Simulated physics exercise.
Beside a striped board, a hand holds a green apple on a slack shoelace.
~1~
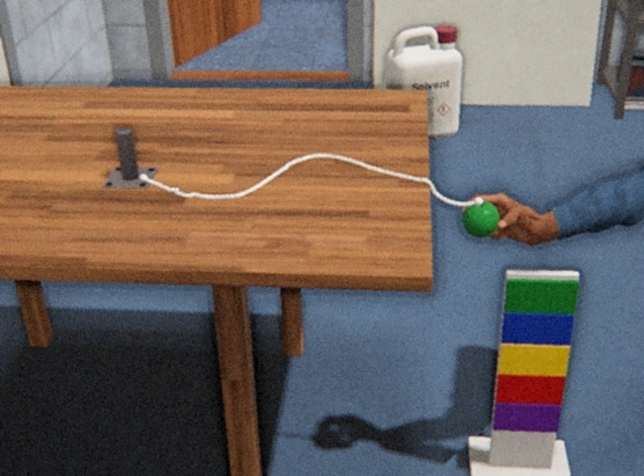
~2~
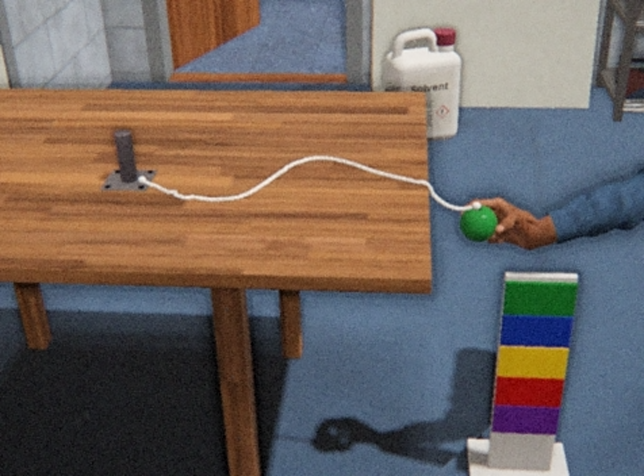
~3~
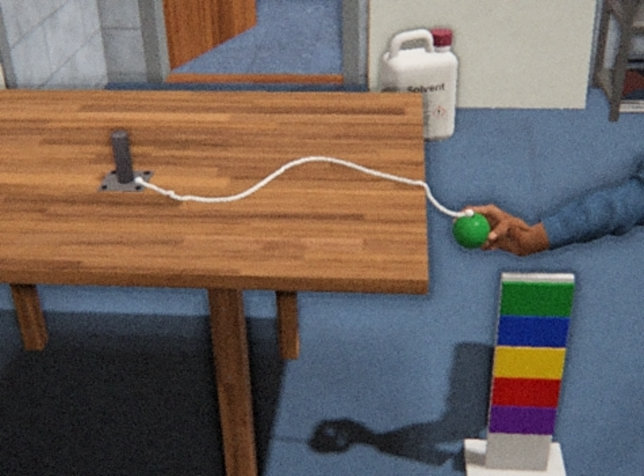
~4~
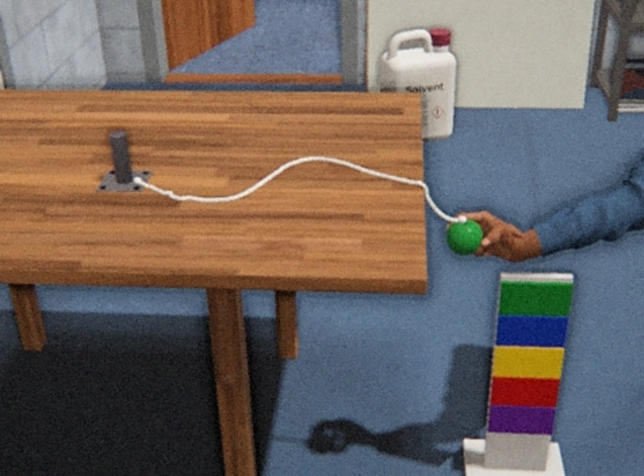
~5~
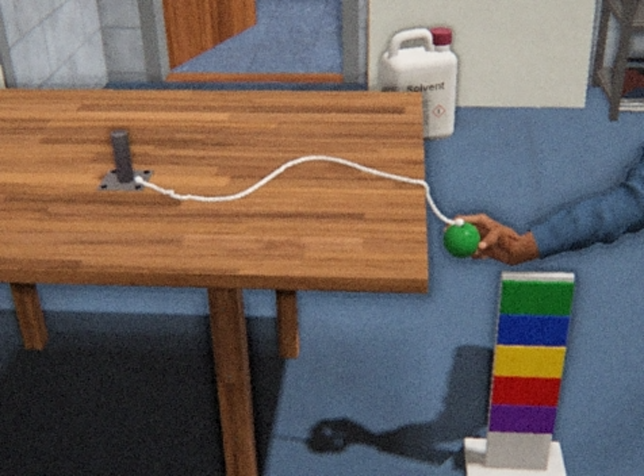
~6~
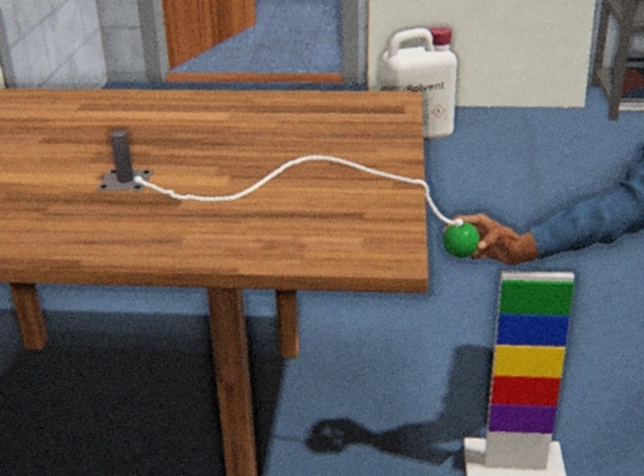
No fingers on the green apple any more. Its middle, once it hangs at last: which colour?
Colour: Blue.
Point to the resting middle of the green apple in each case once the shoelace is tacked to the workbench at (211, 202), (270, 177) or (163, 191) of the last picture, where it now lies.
First try near (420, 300), second near (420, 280), third near (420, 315).
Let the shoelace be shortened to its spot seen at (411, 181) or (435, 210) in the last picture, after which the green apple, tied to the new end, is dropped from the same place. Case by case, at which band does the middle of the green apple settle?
In order, the results are above them all and green.
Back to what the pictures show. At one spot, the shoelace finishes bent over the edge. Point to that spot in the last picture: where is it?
It's the bit near (353, 165).
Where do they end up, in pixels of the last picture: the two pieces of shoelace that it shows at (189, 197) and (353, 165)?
First: (213, 181). Second: (423, 186).
Soon after, apple near (418, 316); level with blue.
After that, apple near (433, 324); level with blue.
In the end, apple near (423, 323); level with blue. The blue one.
